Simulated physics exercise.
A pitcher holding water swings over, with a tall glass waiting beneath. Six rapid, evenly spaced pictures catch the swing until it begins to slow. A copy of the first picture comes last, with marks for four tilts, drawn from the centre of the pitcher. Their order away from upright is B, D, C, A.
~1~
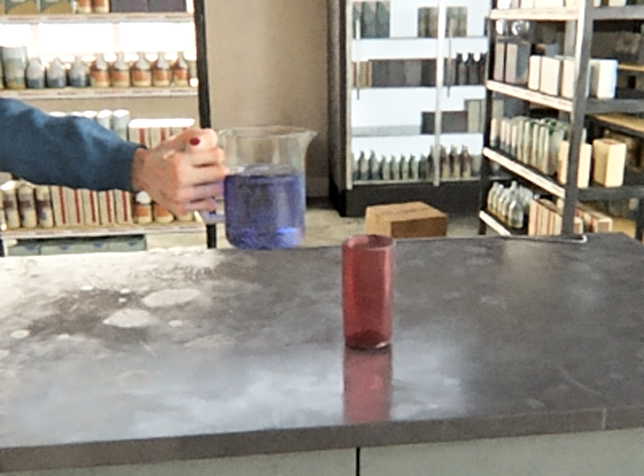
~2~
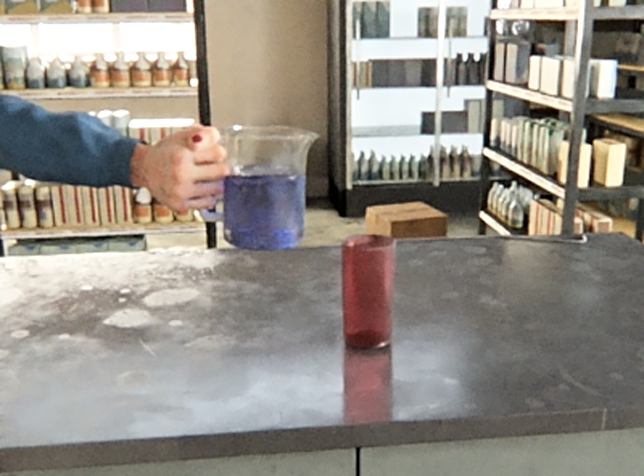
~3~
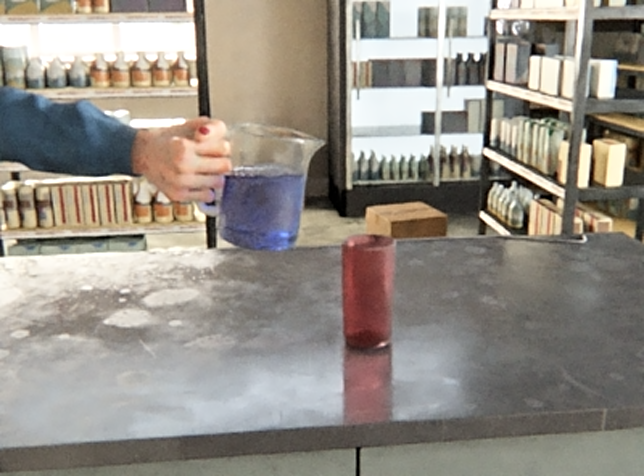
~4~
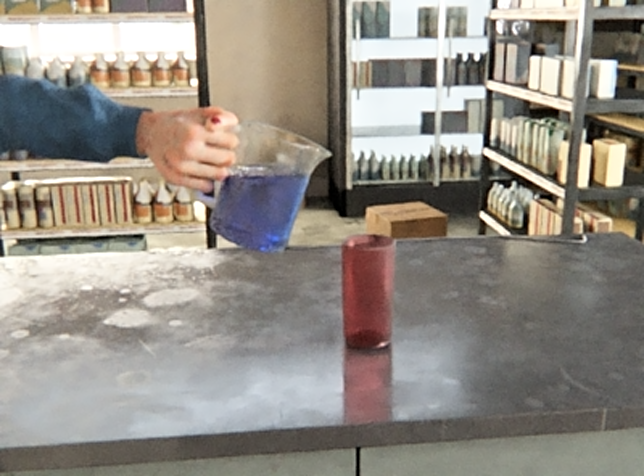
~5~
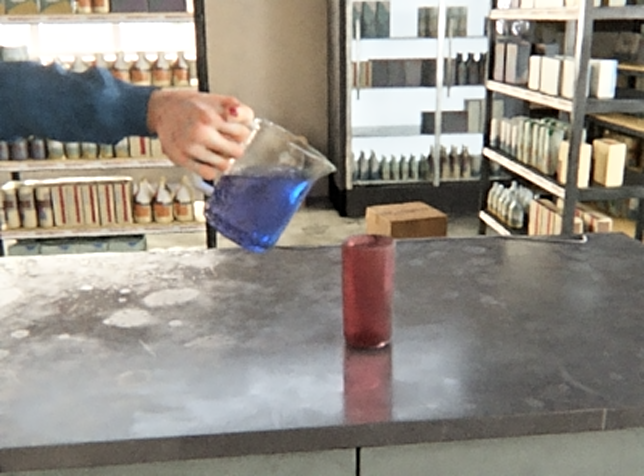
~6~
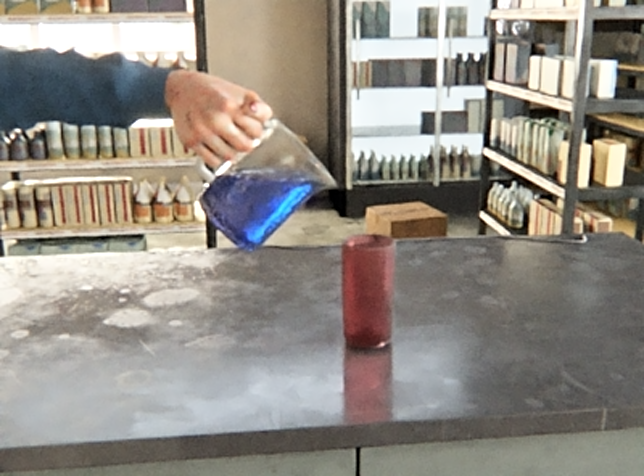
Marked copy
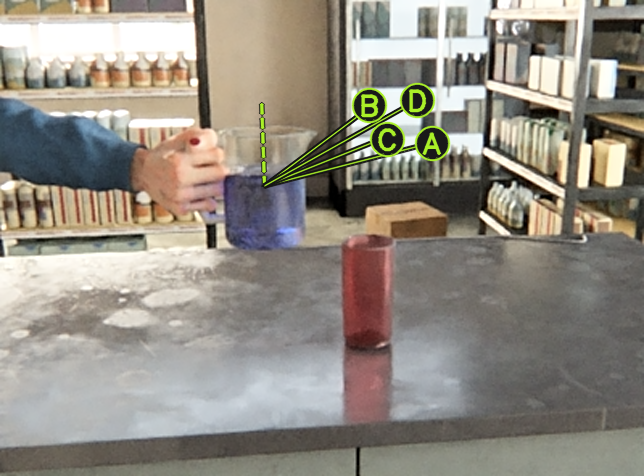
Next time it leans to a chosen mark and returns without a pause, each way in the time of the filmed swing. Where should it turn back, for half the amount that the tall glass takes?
C.
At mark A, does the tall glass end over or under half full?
Over.
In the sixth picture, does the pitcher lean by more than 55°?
No.
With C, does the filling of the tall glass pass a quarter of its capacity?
Yes, clearly.
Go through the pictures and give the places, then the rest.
In the first picture, upright, lip at (315, 132); rim of the tall glass round (369, 241); nothing has left yet.
In the second picture, tipped about 2°, lip at (318, 135); nothing has left yet.
In the third picture, tipped about 9°, lip at (323, 142); nothing has left yet.
In the fourth picture, tipped about 20°, lip at (330, 153); nothing has left yet.
In the fifth picture, tipped about 33°, lip at (335, 169); nothing has left yet.
In the sixth picture, tipped about 47°, lip at (337, 186); nothing has left yet.
On the marked copy, A at (415, 146); B at (356, 117); C at (370, 143); D at (402, 108).
If A is chosen, the tall glass ends with about 73 % of what it can hold.
If B is chosen, the tall glass ends with about 16 % of what it can hold.
If C is chosen, the tall glass ends with about 51 % of what it can hold.
If D is chosen, the tall glass ends with about 31 % of what it can hold.
